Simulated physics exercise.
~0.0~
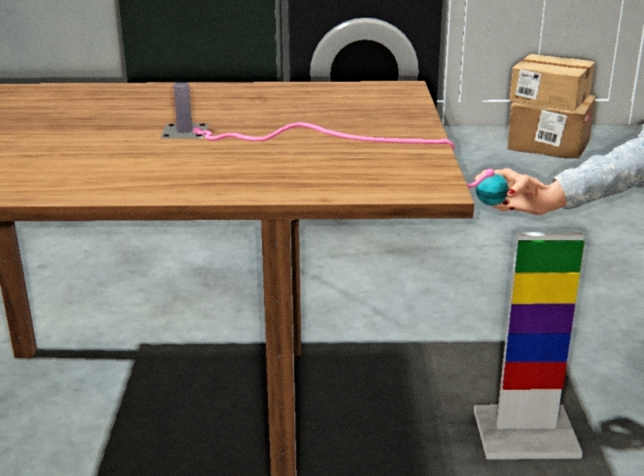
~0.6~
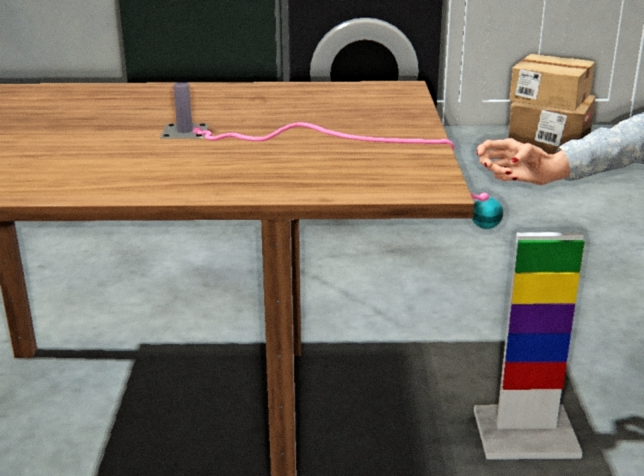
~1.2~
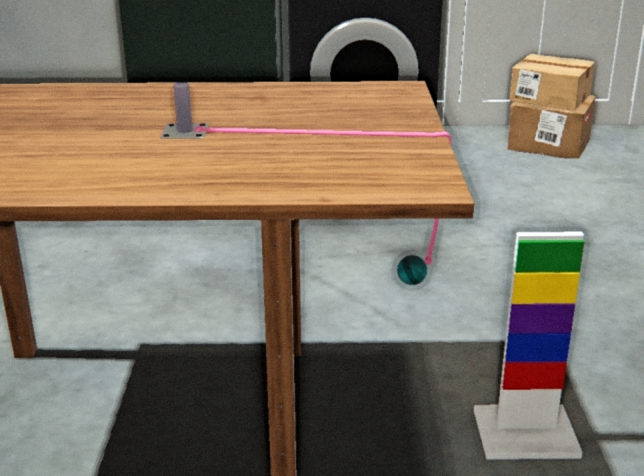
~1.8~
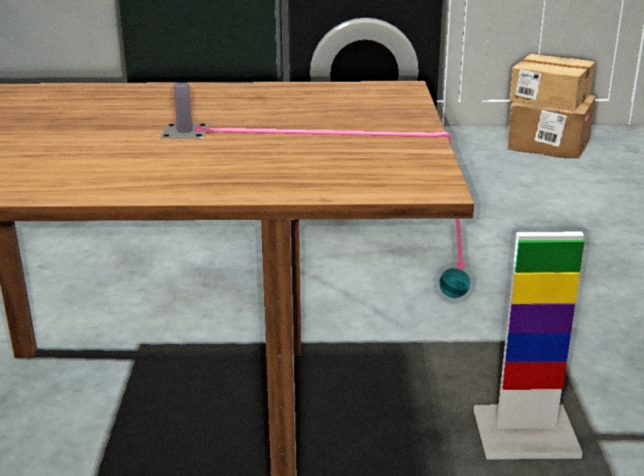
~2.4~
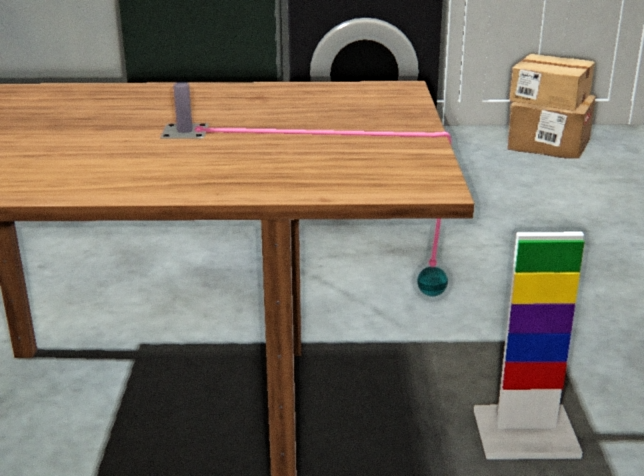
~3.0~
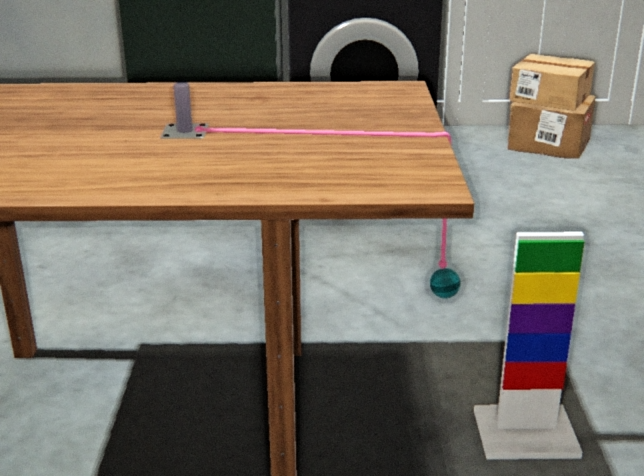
To begin with, a hand at the right holds a turquoise ball just off the edge of a wooden table, with a slack pink cord running back to a post on the tabletop. The fingers open, the ball drops, and the hand draws back out of view. The cord pulls straight across the wood as the ball swings left beneath the edge. It then swings right, back left, and slightly right again in smaller arcs. Finally it hangs below the table, its centre level with the yellow band of the striped coloured scale standing nearby.
